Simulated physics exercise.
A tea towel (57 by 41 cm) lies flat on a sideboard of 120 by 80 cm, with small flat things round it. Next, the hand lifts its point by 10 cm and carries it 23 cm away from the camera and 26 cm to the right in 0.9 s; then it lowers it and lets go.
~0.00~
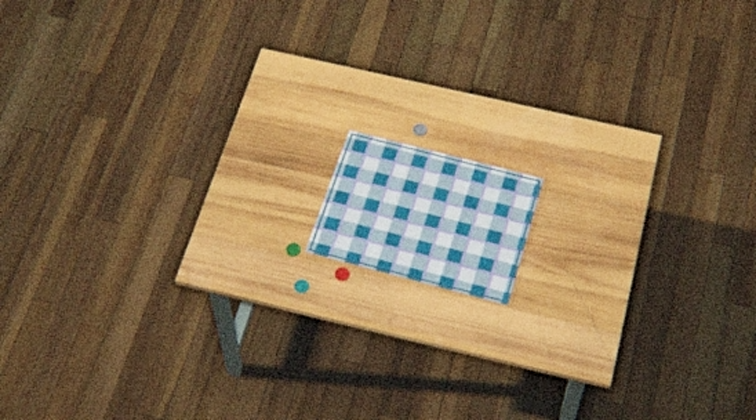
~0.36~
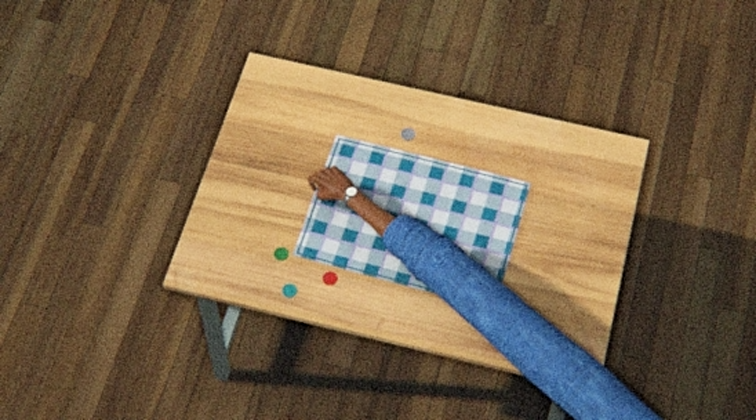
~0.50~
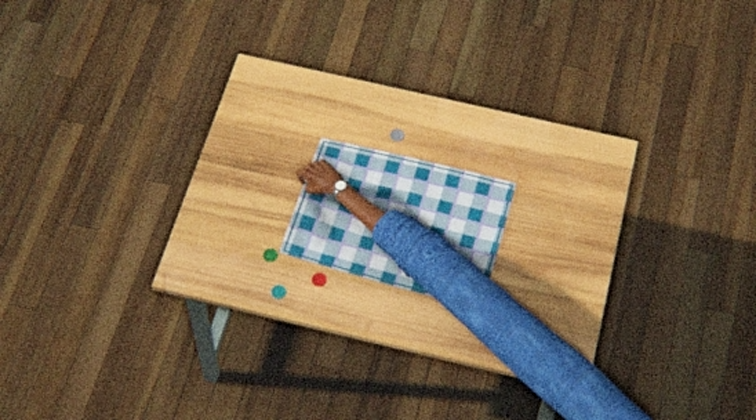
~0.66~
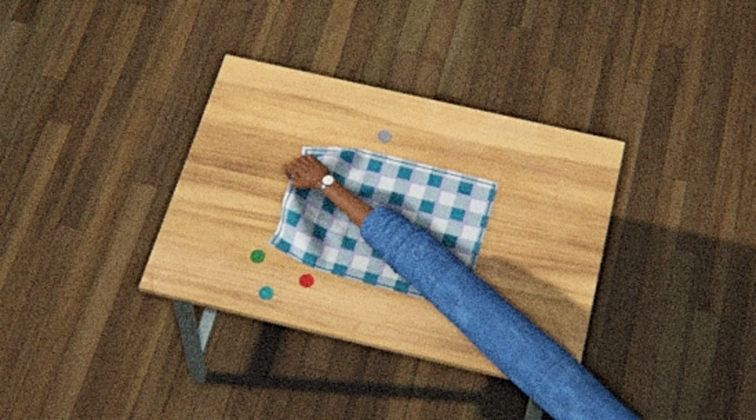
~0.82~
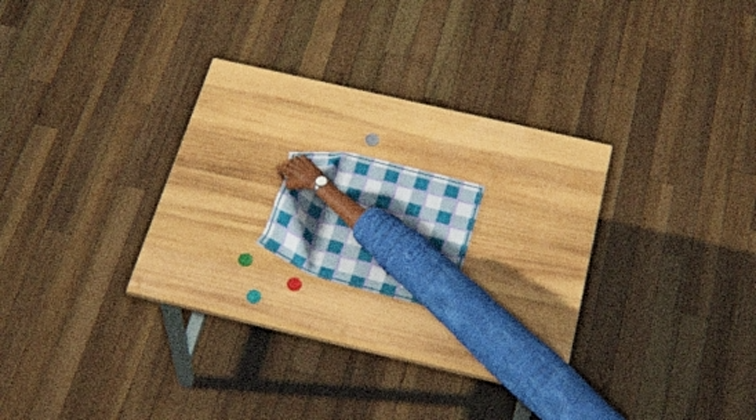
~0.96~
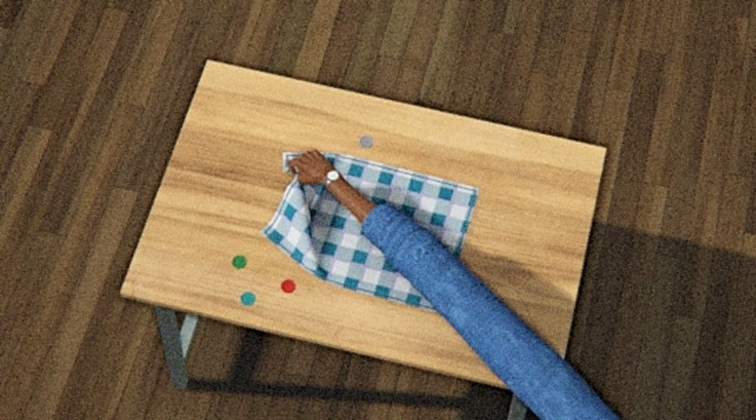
On a wooden table, a checked cloth lay flat among small coloured discs until a hand in a blue sleeve reached in, gripped its left side, and bunched and lifted it into folds.
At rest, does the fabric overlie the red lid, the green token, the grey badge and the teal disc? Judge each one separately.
Result: Red lid still shows, green token stays uncovered, grey badge ends under the cloth, teal disc remains in the open.
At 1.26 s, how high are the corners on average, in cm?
1 cm.
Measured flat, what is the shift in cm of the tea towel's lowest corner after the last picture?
0 cm.
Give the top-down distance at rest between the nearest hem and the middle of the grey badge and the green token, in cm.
I'd put the first at about 4 cm and the second at about 36 cm.
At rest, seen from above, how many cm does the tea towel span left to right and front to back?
From above you'd see around 44 cm of width and near 54 cm of depth.
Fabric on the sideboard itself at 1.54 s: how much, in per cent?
55 %.
By 1.3 s, 65 % of it is down, spanning 53 by 43 cm, above no small thing.
By 1.5 s, 55 % of it is down, spanning 45 by 53 cm, above grey badge.
By 1.8 s, 60 % of it is down, spanning 44 by 54 cm, above grey badge.
By 2.1 s, 60 % of it is down, spanning 44 by 54 cm, above grey badge.
By 3.1 s, 60 % of it is down, spanning 44 by 54 cm, above grey badge.
